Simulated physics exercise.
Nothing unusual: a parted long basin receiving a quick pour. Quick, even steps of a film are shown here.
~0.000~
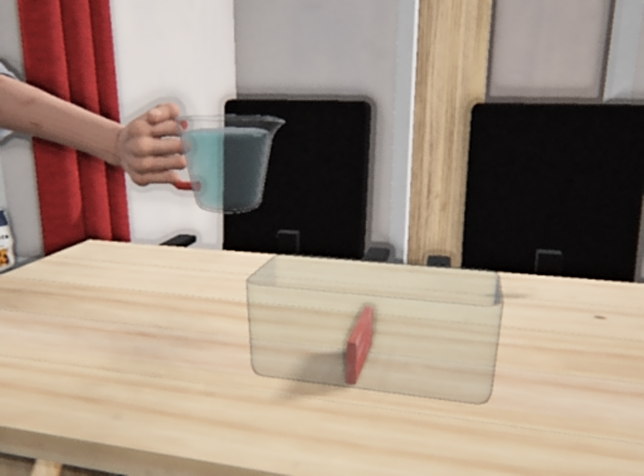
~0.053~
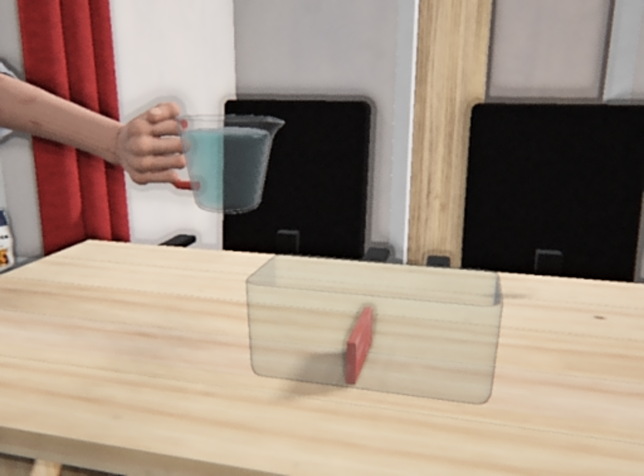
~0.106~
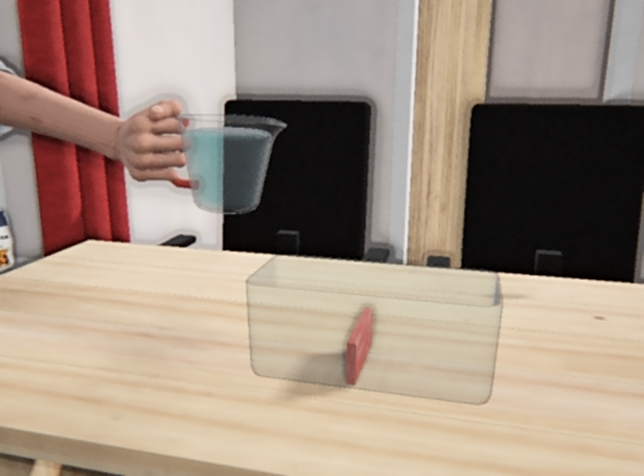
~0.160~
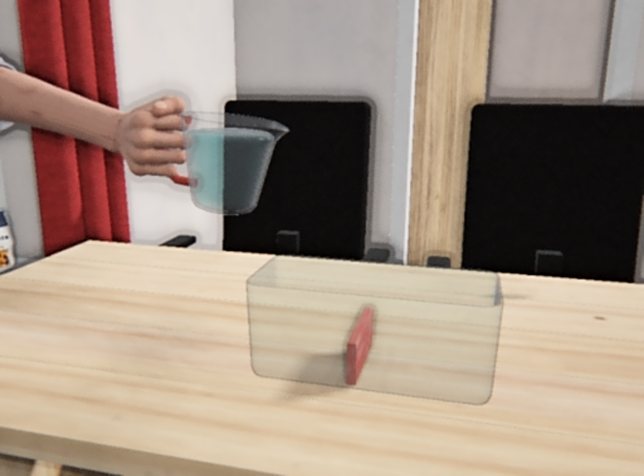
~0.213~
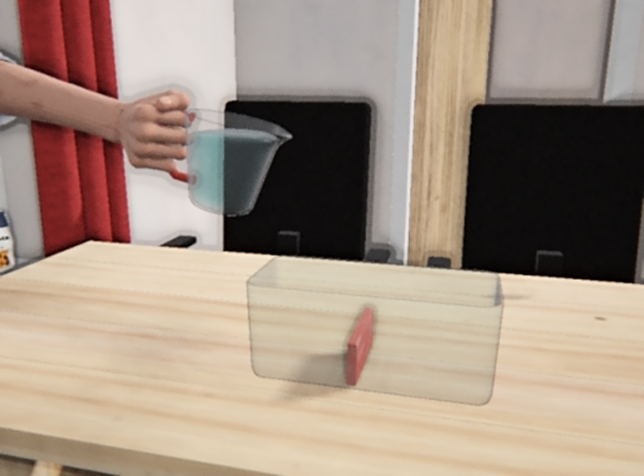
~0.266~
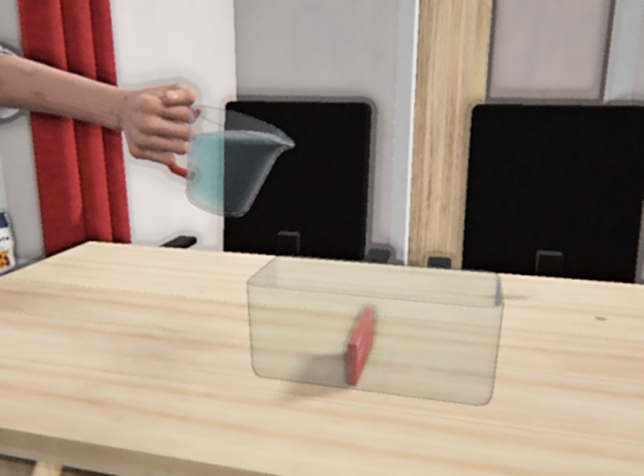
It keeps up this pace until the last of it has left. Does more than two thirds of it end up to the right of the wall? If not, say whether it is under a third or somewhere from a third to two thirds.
No, under a third does.
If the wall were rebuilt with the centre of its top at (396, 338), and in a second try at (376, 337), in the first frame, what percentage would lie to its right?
Well, it's close to 10 per cent for the first one, then 10 per cent for the other.
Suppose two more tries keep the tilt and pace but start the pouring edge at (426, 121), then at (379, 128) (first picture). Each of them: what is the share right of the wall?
The first start gives some 80 %, the second some 95 %.
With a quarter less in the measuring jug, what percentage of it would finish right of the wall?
About 5 %.
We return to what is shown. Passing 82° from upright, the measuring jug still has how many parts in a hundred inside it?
55 %.
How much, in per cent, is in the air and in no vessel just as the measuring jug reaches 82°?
Close to 25 per cent.
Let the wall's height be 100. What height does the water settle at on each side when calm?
On the left 70 %, on the right 0 %.
A moment on, the measuring jug is tipped on its side and 54 per cent is still to pour, 20 is left of the wall and 0 right of it.
Next, the measuring jug is tipped right over and 3 per cent is still to pour, 86 is left of the wall and 1 right of it.
Then the measuring jug is tipped right over and 0 per cent is still to pour, 91 is left of the wall and 4 right of it.
Later the measuring jug is tipped right over and 0 per cent is still to pour, 91 is left of the wall and 4 right of it.
In the end 91 per cent lies left of the wall, 4 right of it and 5 outside.
